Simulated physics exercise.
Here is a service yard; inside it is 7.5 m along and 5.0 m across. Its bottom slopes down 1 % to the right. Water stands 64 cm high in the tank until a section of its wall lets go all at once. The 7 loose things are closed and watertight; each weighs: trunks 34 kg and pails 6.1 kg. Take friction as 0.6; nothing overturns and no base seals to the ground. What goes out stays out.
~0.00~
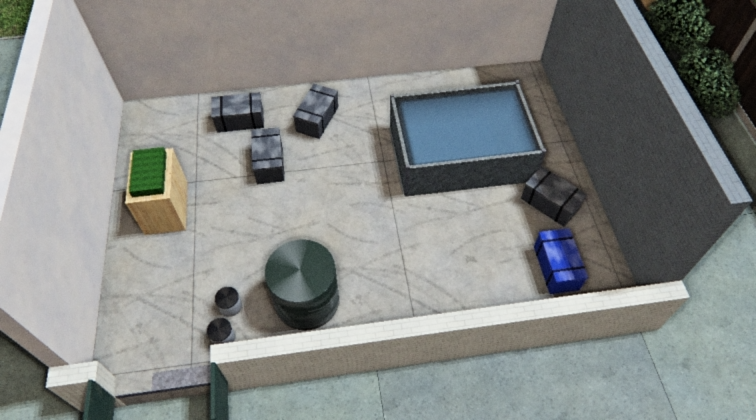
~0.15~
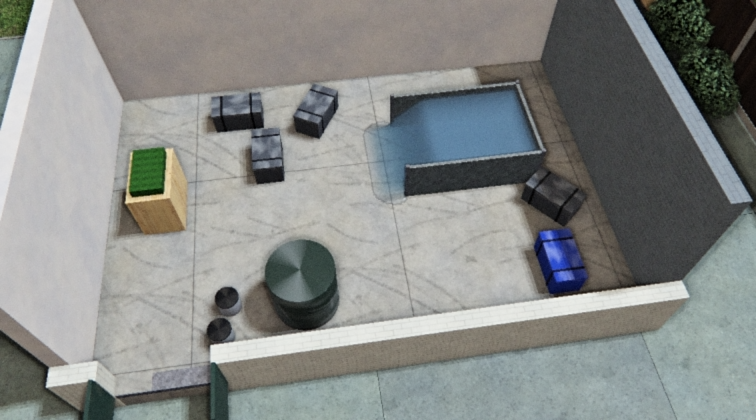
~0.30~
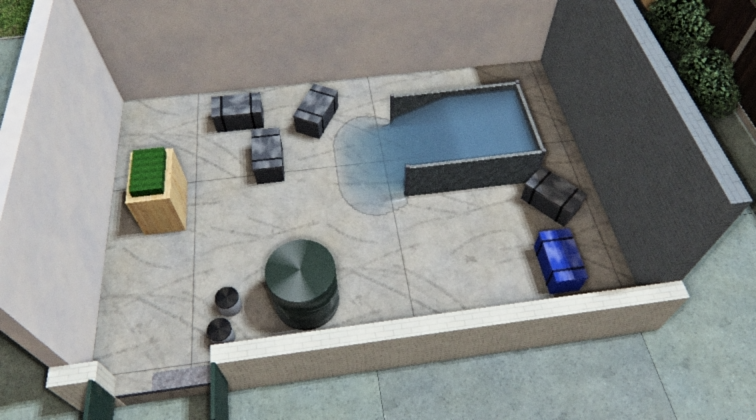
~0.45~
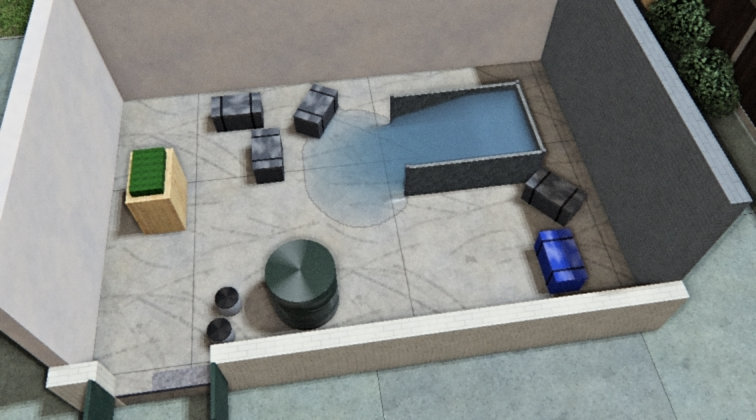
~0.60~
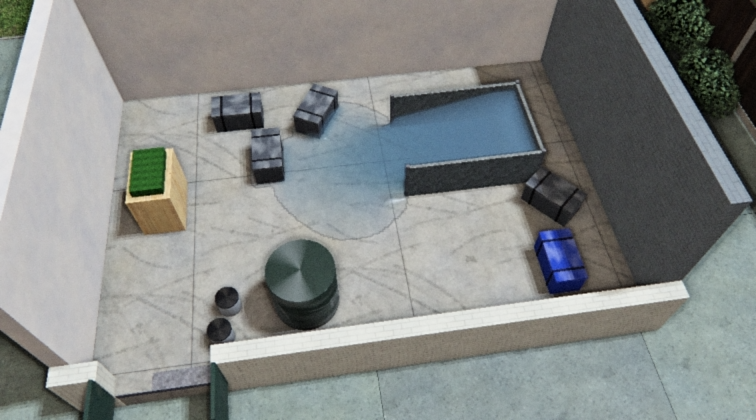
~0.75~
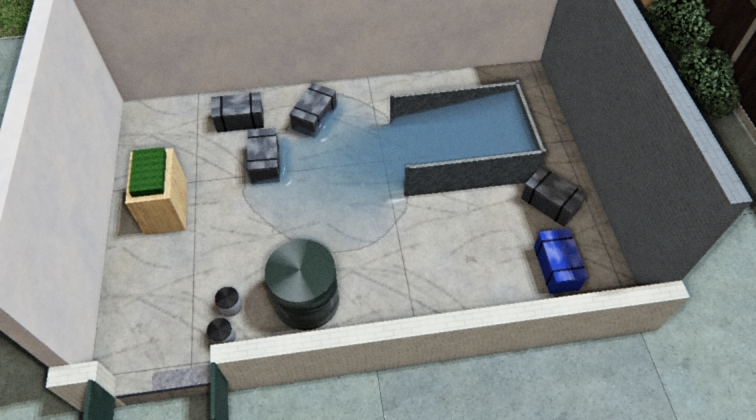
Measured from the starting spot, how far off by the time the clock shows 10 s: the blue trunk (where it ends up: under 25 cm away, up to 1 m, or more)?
Blue trunk holds its place.
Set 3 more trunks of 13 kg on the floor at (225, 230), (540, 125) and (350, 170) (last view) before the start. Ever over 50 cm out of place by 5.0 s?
In that order: Past it, under, more.
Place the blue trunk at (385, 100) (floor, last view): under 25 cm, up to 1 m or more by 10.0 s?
It barely shifts.
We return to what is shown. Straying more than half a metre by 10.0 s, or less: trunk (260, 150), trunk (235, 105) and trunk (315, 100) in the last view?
In turn: Past it, more, more.
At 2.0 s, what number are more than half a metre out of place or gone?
By then 2.
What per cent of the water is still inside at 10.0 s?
About 82 per cent.
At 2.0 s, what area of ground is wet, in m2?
About 19 m2.
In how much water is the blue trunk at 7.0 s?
About 1 cm.
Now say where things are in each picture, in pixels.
The first frame shows the blue trunk at (563, 254), on the bottom; water covers 2.8 m2; 0 of 7 have shifted.
The second frame shows the blue trunk at (563, 254), on the bottom; water covers 3.5 m2; 0 of 7 have shifted.
The third frame shows the blue trunk at (563, 254) rests on the ground; 4.5 m2 under water; 0 of 7 have shifted.
The fourth frame shows the blue trunk at (563, 254), on the bottom; 5.7 m2 under water; 0 of 7 have shifted.
The fifth frame shows the blue trunk at (563, 254) rests on the ground; water covers 6.9 m2; 0 of 7 have shifted.
The sixth frame shows the blue trunk at (563, 254) rests on the ground; 7.9 m2 under water; 2 of 7 have shifted.
After 2.0 s the blue trunk is near (563, 254), 0.0 m from its start, aground; 0 of 7 are out; 0 afloat.
After 4.5 s the blue trunk is near (563, 254), 0.0 m from its start, aground; 0 of 7 are out; 3 afloat.
After 7.0 s the blue trunk is near (563, 254), 0.0 m from its start, aground; 0 of 7 are out; 0 afloat.
After 10.0 s the blue trunk is near (563, 254), 0.0 m from its start, aground; 0 of 7 are out; 0 afloat.
